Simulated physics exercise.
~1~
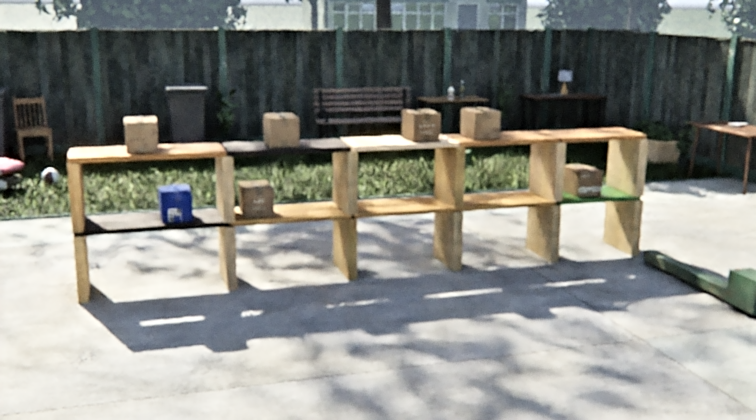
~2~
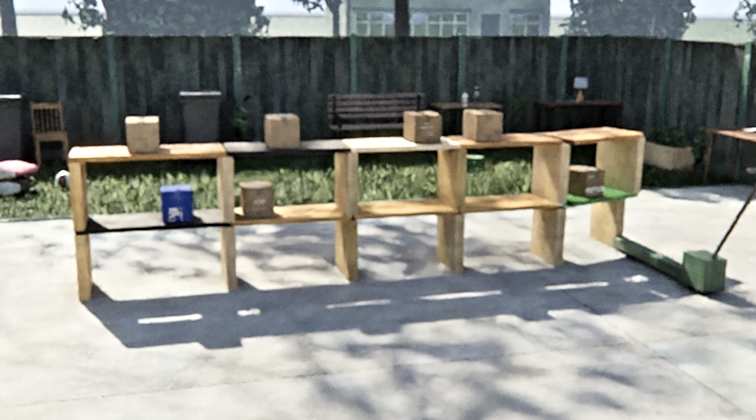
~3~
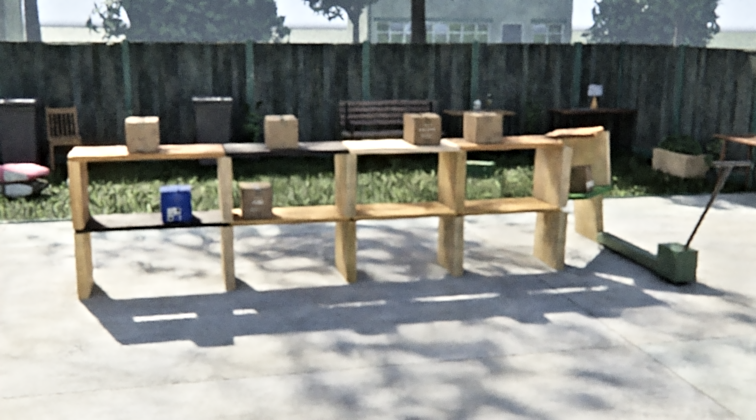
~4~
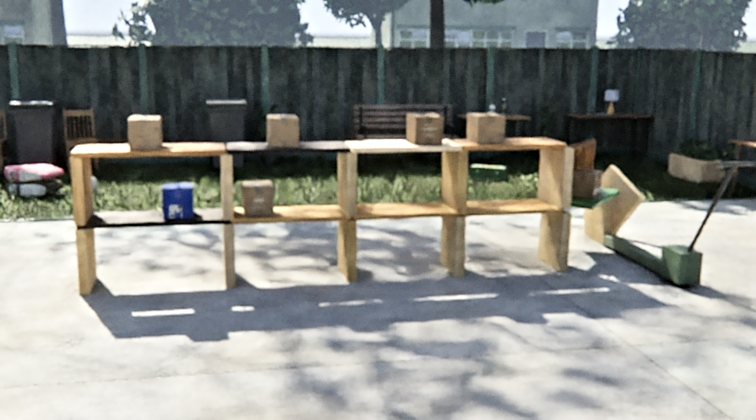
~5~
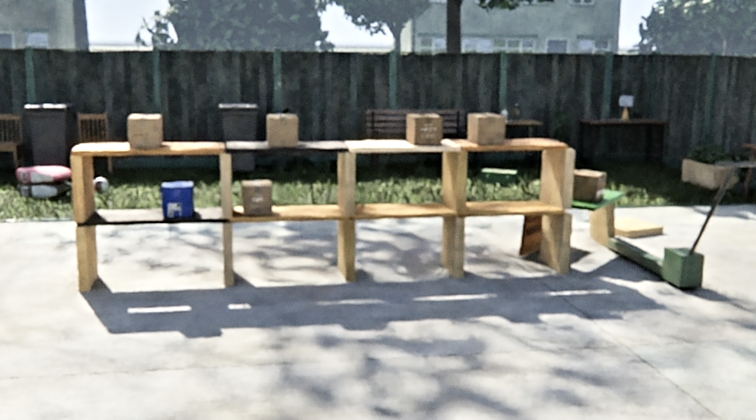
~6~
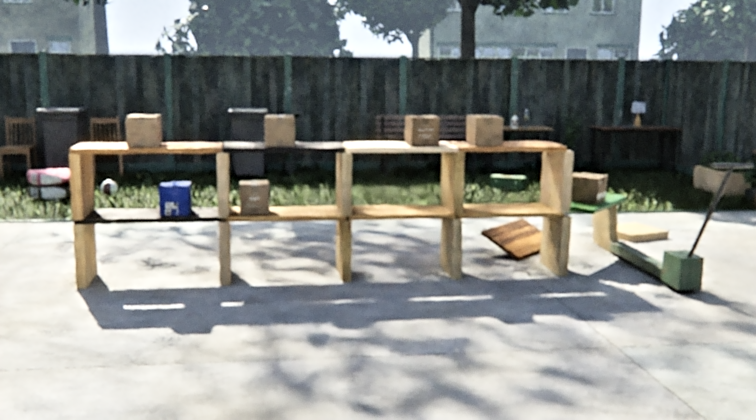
Green jack knocking out the right-end upright of a two-tier board shelf, one top board falling, blue carton staying put.
